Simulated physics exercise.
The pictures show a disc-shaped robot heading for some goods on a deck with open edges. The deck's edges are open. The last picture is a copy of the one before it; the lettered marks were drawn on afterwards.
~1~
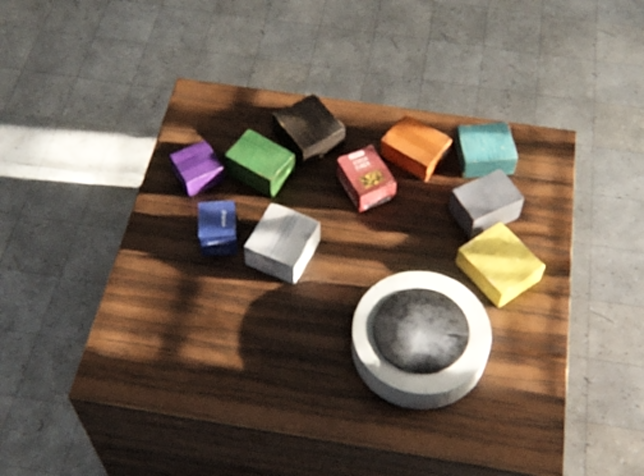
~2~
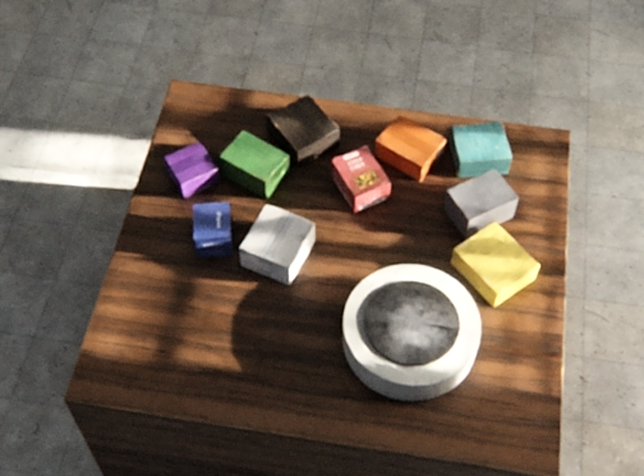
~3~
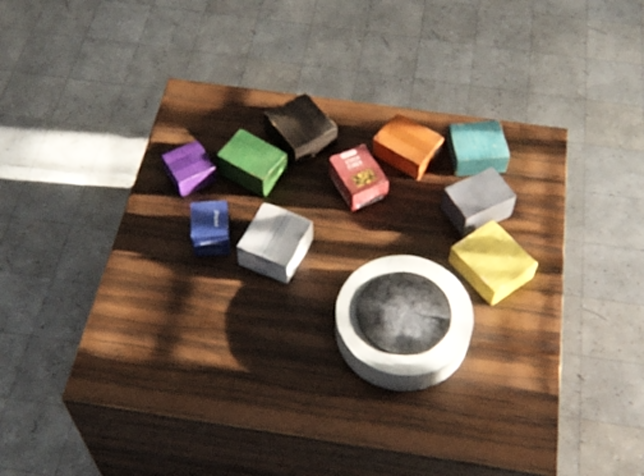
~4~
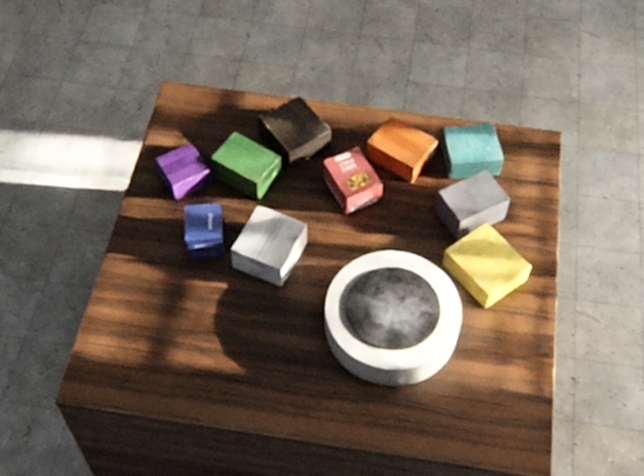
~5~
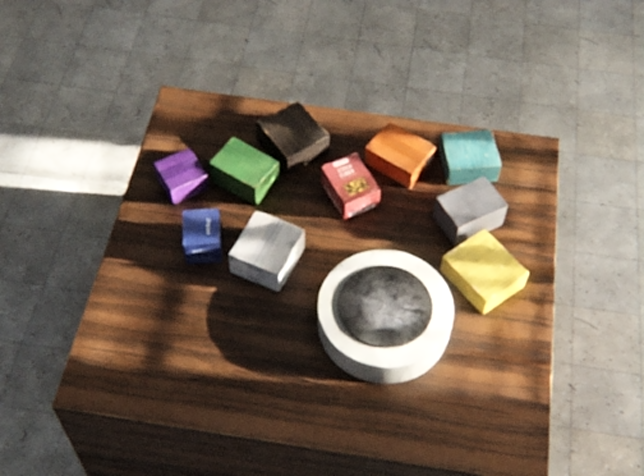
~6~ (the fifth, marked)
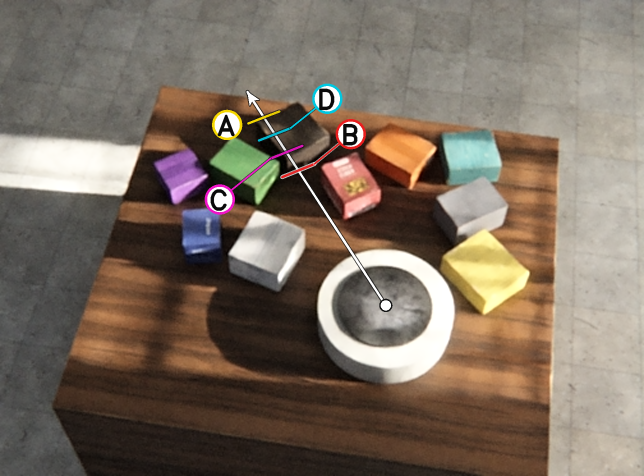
A dark wooden deck with open edges stands on a grey tiled floor, seen from above at an angle, with a band of light at the left. A white-rimmed, dark-topped disc-shaped robot sits near the front, with purple, green, black, red, orange and turquoise goods behind, blue and white ones left, grey and yellow right. The robot slides slowly back and leftward toward the goods, which stay put, while the view shifts slightly.
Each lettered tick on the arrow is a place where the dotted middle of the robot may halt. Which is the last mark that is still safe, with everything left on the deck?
It should halt at C.
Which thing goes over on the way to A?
The black crate goes over.
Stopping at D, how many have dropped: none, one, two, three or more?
In all, one.
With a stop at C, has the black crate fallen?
No.
On the copy, A at (264, 117); B at (298, 171); C at (287, 152); D at (275, 134); the arrow from (386, 305) to (248, 92); the white dot at (386, 305).
On C. First, robot (346, 256); red box (350, 181); white box (256, 244).
Then, robot (311, 201); black crate (289, 129); red box (344, 141).
Finally, robot (287, 163); black crate (290, 99); red box (347, 121); nothing has fallen.
By contrast, A drops the black crate; B is safe but short; D drops the black crate.
